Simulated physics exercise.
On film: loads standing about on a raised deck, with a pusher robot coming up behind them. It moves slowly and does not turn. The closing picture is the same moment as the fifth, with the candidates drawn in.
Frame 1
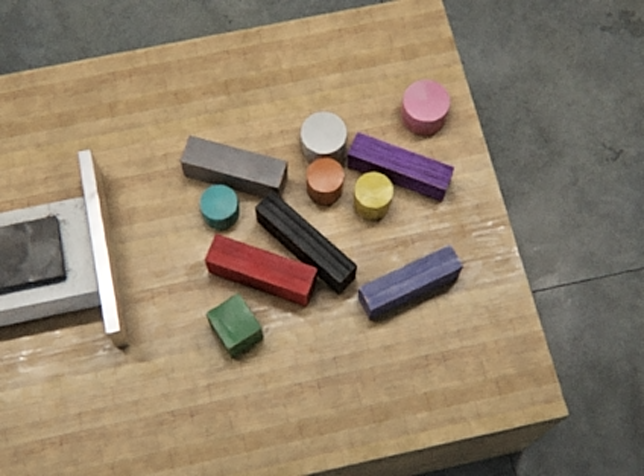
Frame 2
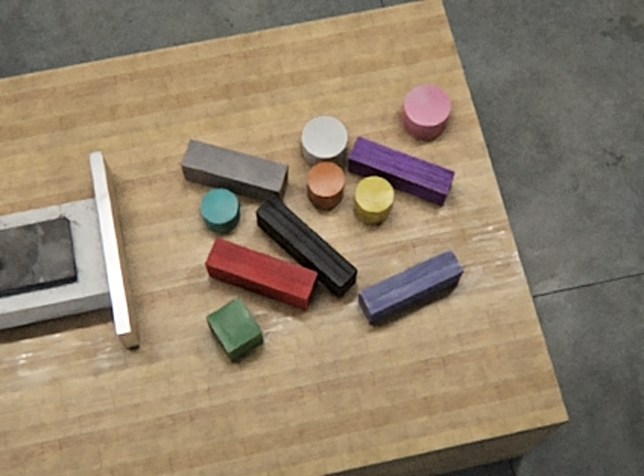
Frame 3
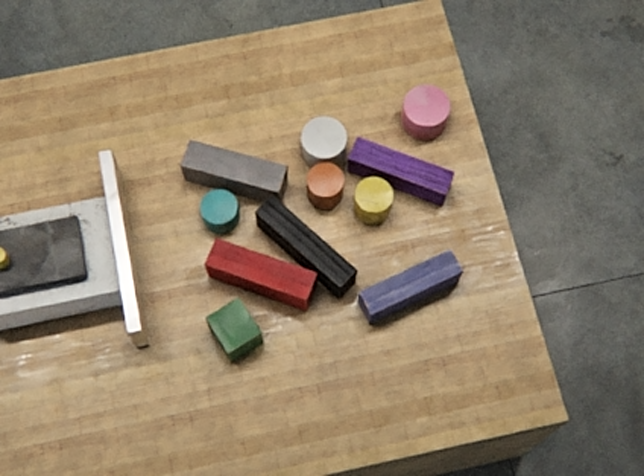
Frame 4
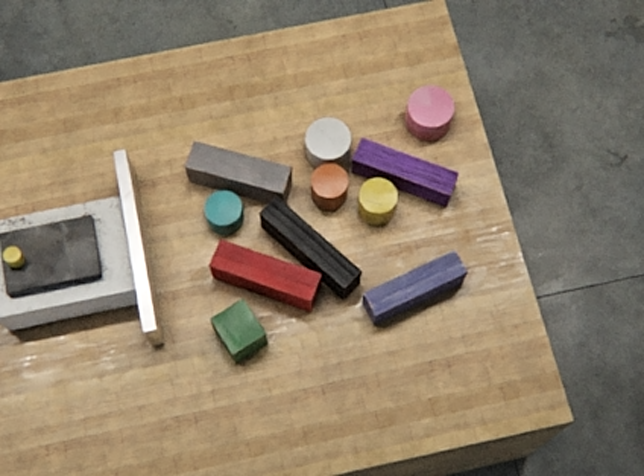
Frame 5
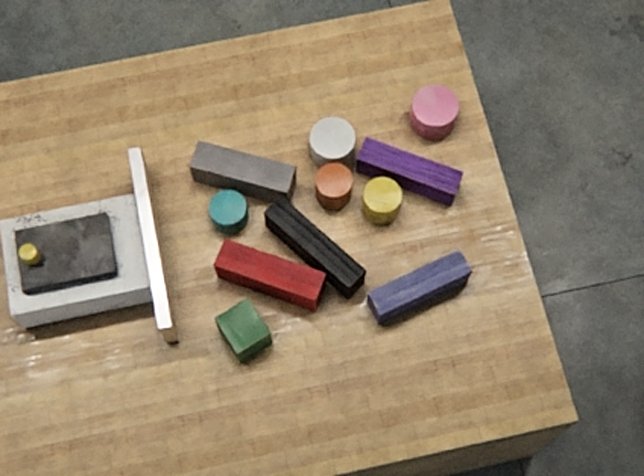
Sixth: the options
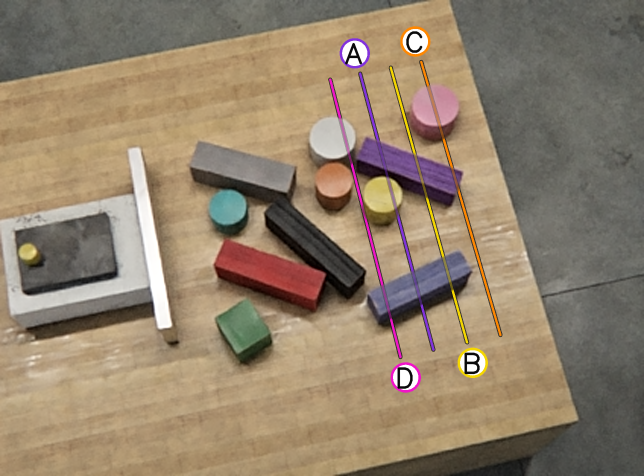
A pusher robot slides slowly right across the wooden deck toward several still, colourful blocks.
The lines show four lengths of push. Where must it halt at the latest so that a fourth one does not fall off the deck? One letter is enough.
Up to line B.
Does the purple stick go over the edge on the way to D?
No.
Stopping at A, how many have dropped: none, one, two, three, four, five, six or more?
In all, none.
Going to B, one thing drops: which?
The pink canister.
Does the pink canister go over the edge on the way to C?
Yes.
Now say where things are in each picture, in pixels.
In the first picture, robot (21, 254); black stick (306, 243); purple stick (400, 167).
In the second picture, robot (32, 255); blue bar (410, 287).
In the third picture, robot (43, 254); grey bar (235, 173).
In the fourth picture, robot (58, 253); red stick (266, 276).
In the fifth picture, robot (73, 251); white canister (332, 145); green crate (244, 330); turquoise canister (229, 212).
On the marked copy, A at (395, 205); B at (427, 198); C at (459, 192); D at (364, 211).
Following B. Soon after the start, robot (176, 229); yellow canister (396, 207); green crate (285, 334).
Later, robot (278, 209); purple stick (431, 154); blue bar (459, 282).
In the end, robot (353, 193); pink canister over the edge; yellow canister (508, 206); one fallen.
As for the rest, A is within the limit but short; C drops five; D is within the limit but short.
